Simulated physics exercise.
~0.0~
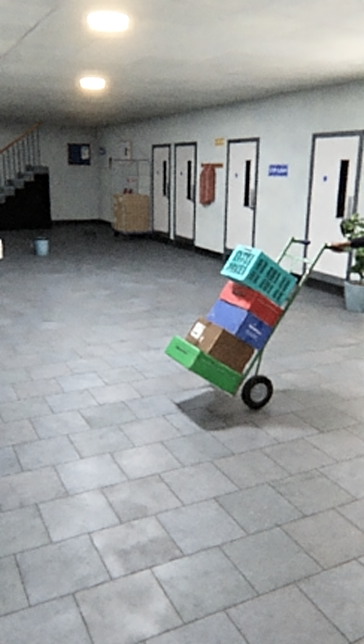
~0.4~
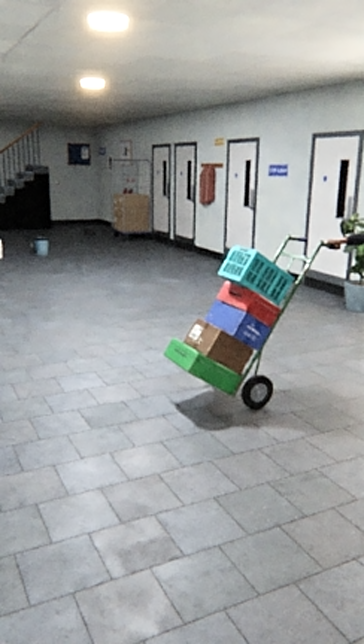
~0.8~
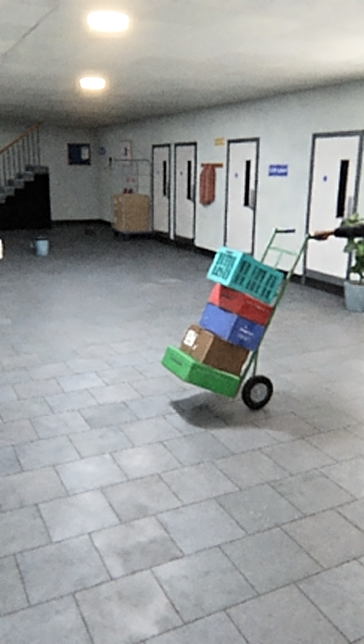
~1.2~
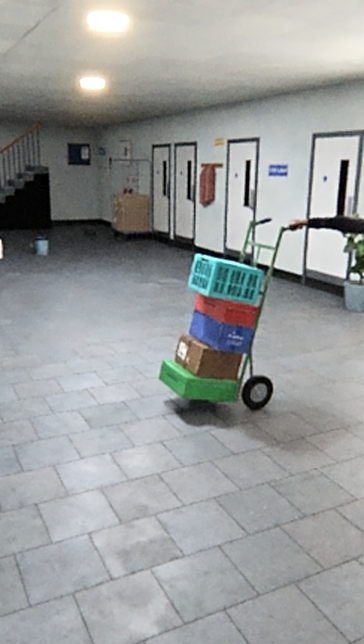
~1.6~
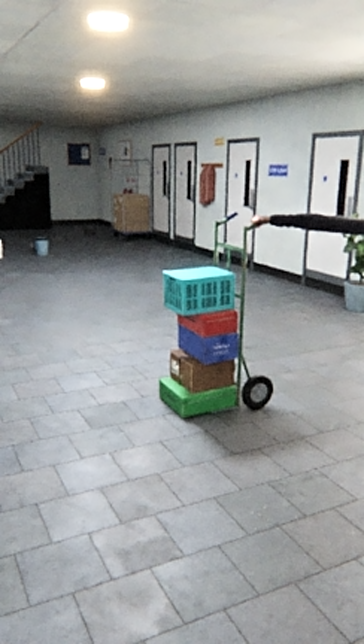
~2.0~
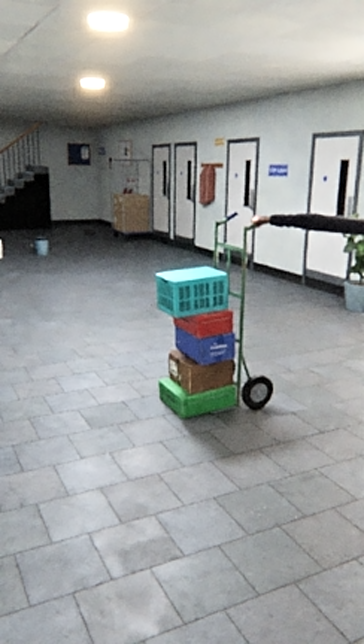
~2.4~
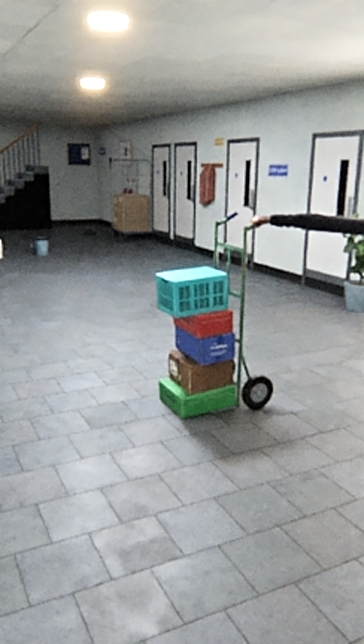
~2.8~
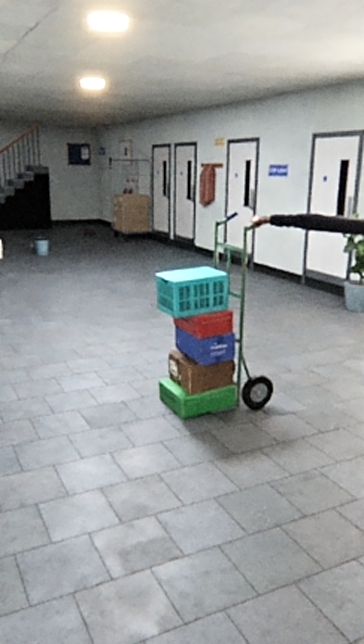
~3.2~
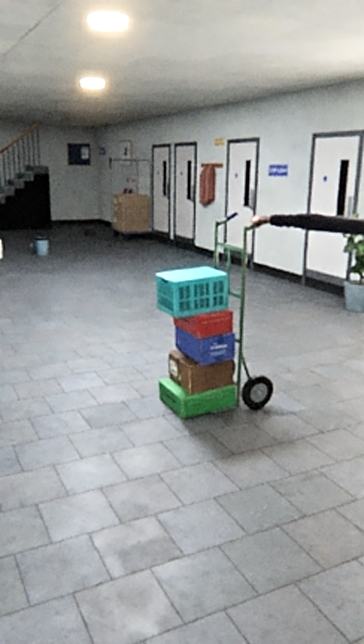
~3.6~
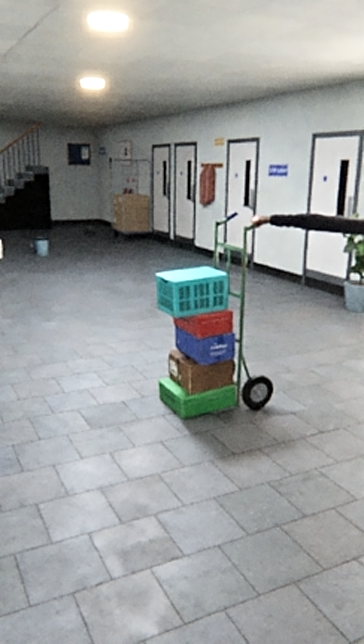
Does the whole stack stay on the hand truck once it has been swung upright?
Yes, every item is still stacked on the truck at the end, with none fallen off or lying over, although the turquoise crate on top sticks out to the left.
